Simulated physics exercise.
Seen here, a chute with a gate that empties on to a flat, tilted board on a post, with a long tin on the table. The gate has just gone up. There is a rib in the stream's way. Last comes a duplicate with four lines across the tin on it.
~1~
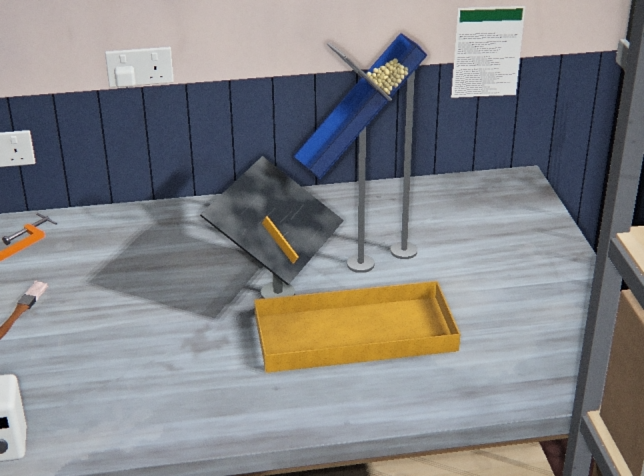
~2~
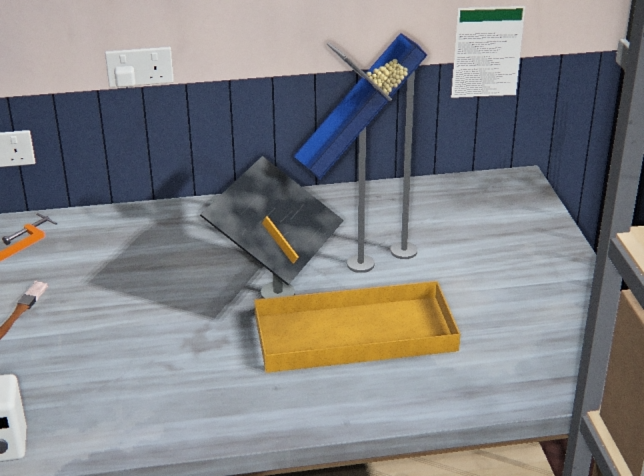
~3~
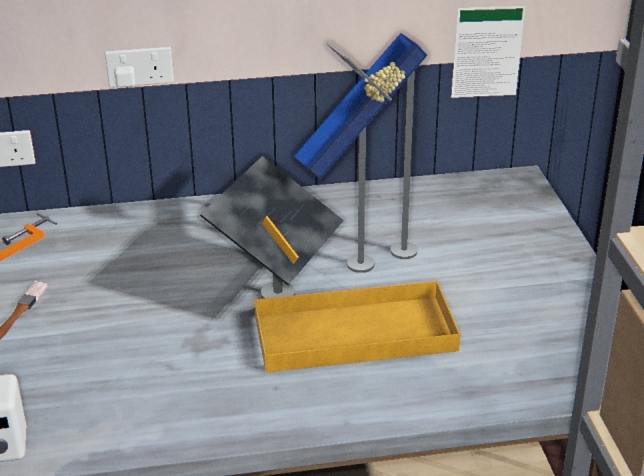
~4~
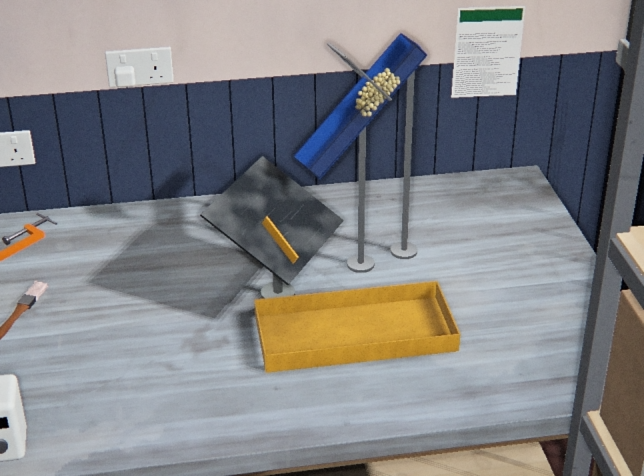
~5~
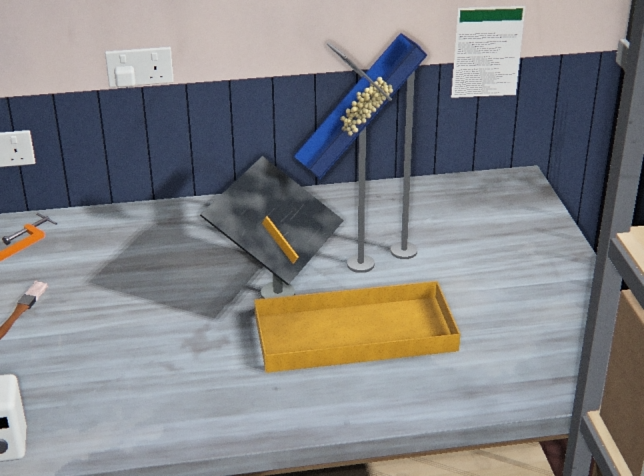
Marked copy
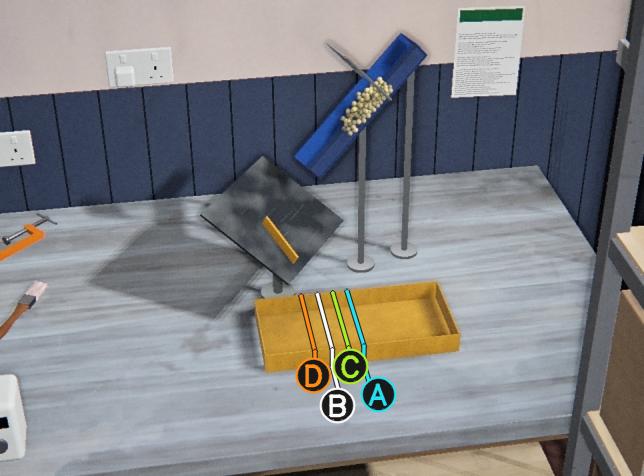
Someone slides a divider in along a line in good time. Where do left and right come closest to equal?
C beats the others.
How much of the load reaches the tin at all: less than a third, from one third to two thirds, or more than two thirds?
About that: More than two thirds.
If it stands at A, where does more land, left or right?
The left side.
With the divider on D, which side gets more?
The right side.
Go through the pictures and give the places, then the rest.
In the first picture, load behind the gate at (387, 78), soya beans; lip of the chute at (312, 173), sloping fairly steeply.
In the second picture, middle of the board at (275, 217), tilted fairly steeply; middle of its low edge at (318, 251); of its high edge at (233, 184).
In the third picture, front corners of the tin at (266, 355) and (460, 334), empty; front of the load at (373, 98).
In the fourth picture, middle of the load at (377, 91); its front at (364, 114), about a quarter of the way to the lip; rib from (267, 217) to (298, 257).
In the fifth picture, middle of the load at (365, 105); its front at (344, 129), about half of the way to the lip.
On the marked copy, line A crosses the front rim at (363, 345); line B crosses the front rim at (332, 348); line C crosses the front rim at (348, 346); line D crosses the front rim at (314, 350).
Choosing A, of what is caught, nearly all on the left of the divider, a small part on the right.
Choosing B, of what is caught, a small part on the left of the divider, nearly all on the right.
Choosing C, of what is caught, about half on the left of the divider, about half on the right.
Choosing D, of what is caught, a stray few on the left of the divider, nearly all on the right.
